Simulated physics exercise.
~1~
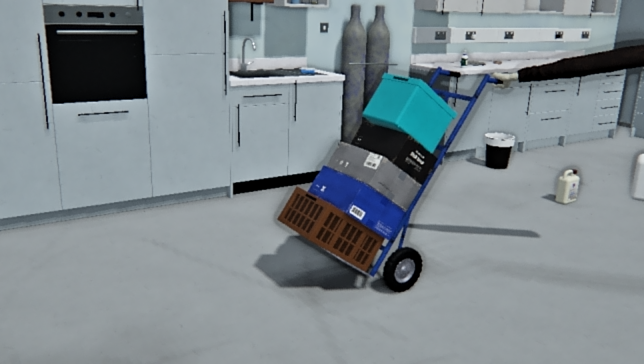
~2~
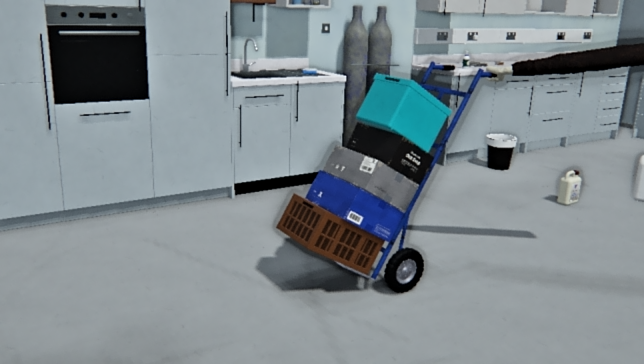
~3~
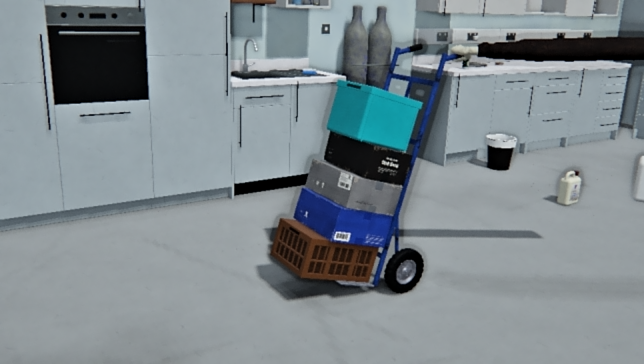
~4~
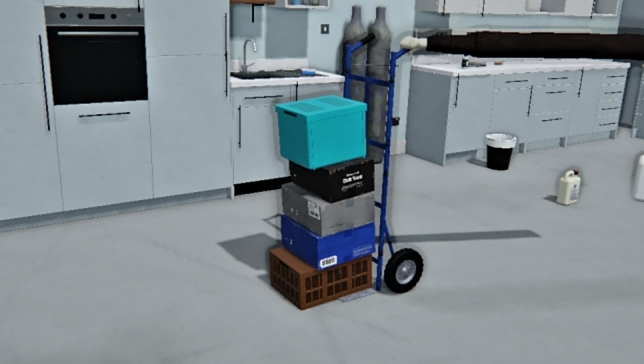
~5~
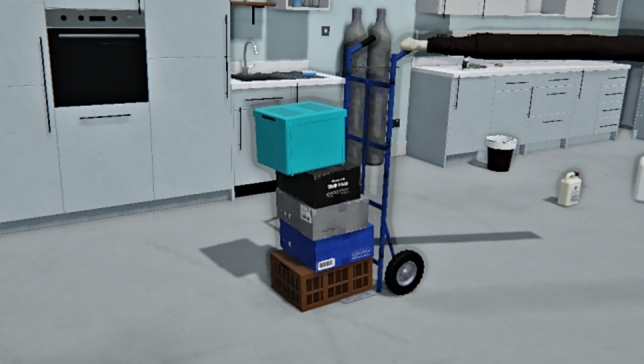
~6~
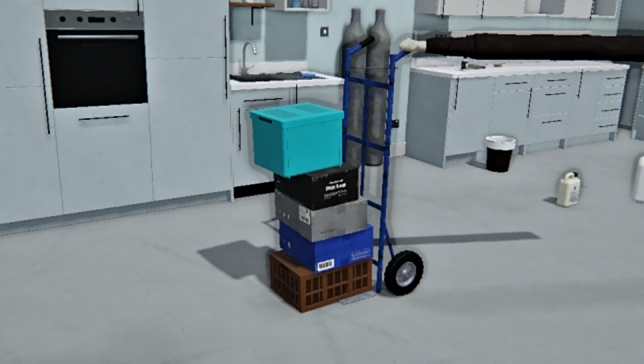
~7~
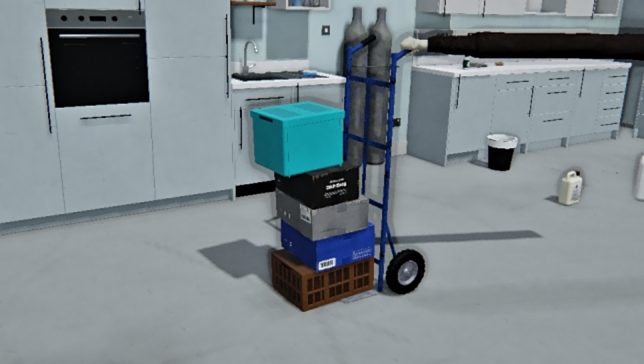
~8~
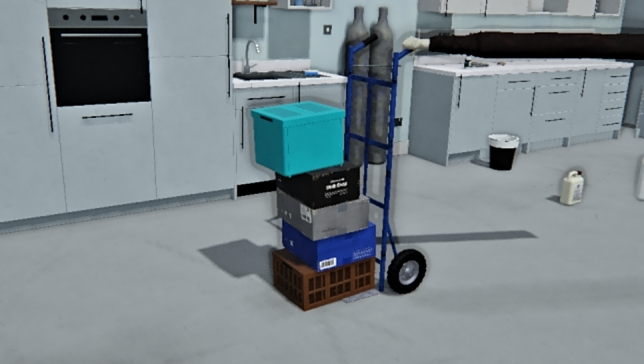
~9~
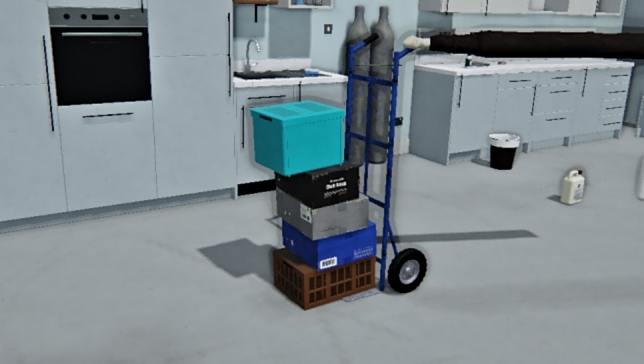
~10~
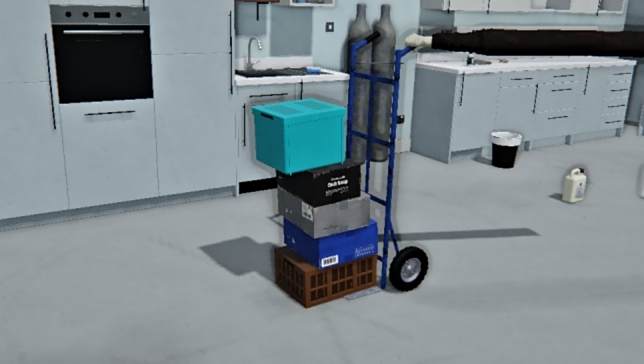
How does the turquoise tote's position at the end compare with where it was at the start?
At the start it was up by the tilted truck's rails, in front of the grey cylinders. By the end it was farther left and a little lower, still on top of the stack but with a gap between it and the upright rails.
